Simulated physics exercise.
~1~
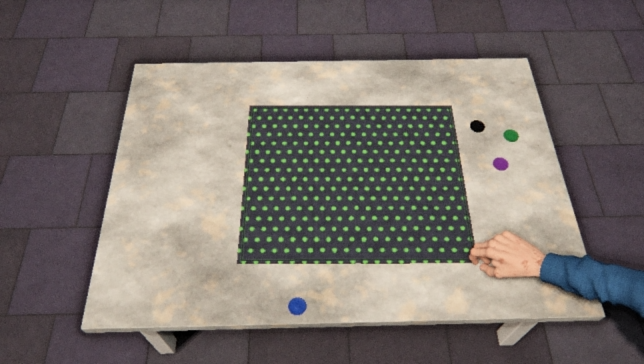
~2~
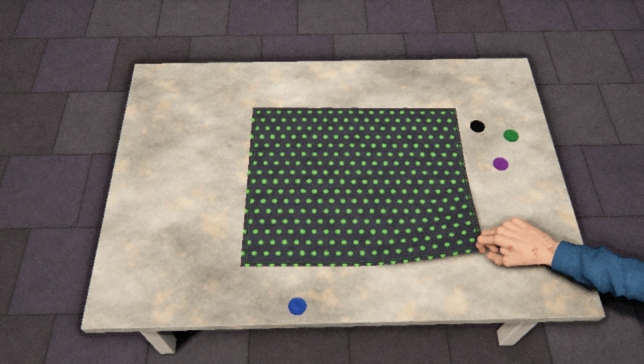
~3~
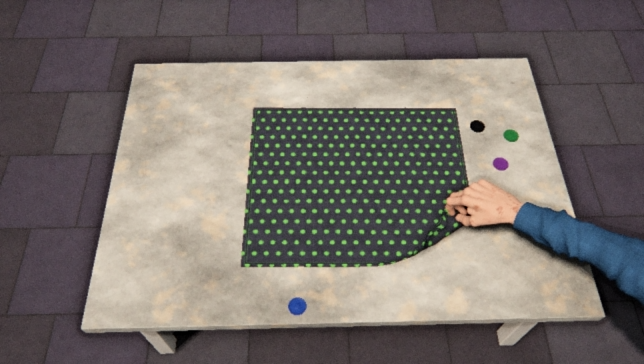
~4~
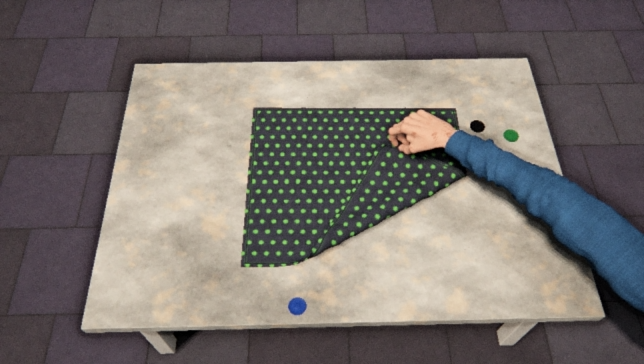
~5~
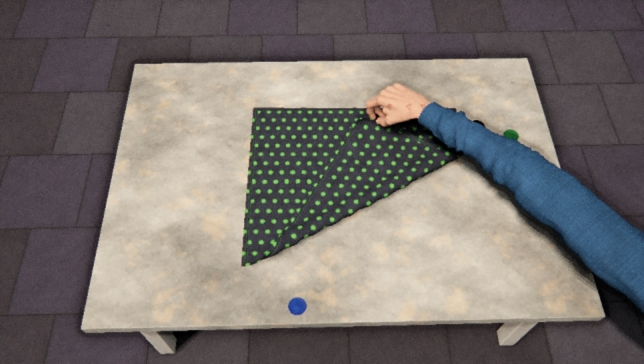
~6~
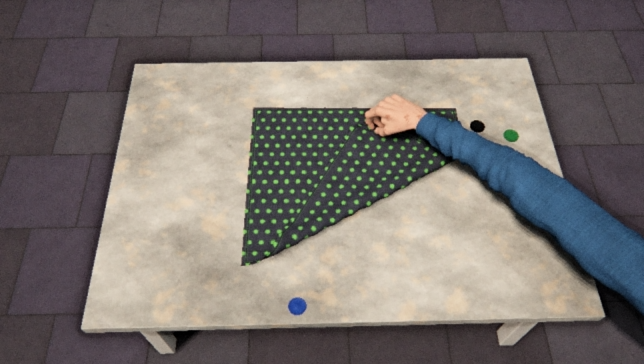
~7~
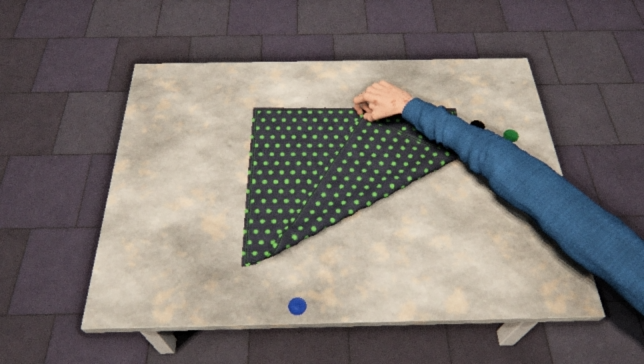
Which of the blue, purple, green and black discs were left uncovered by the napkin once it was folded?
All four of them stayed uncovered by the napkin, though the arm was reaching over the purple one at the end.
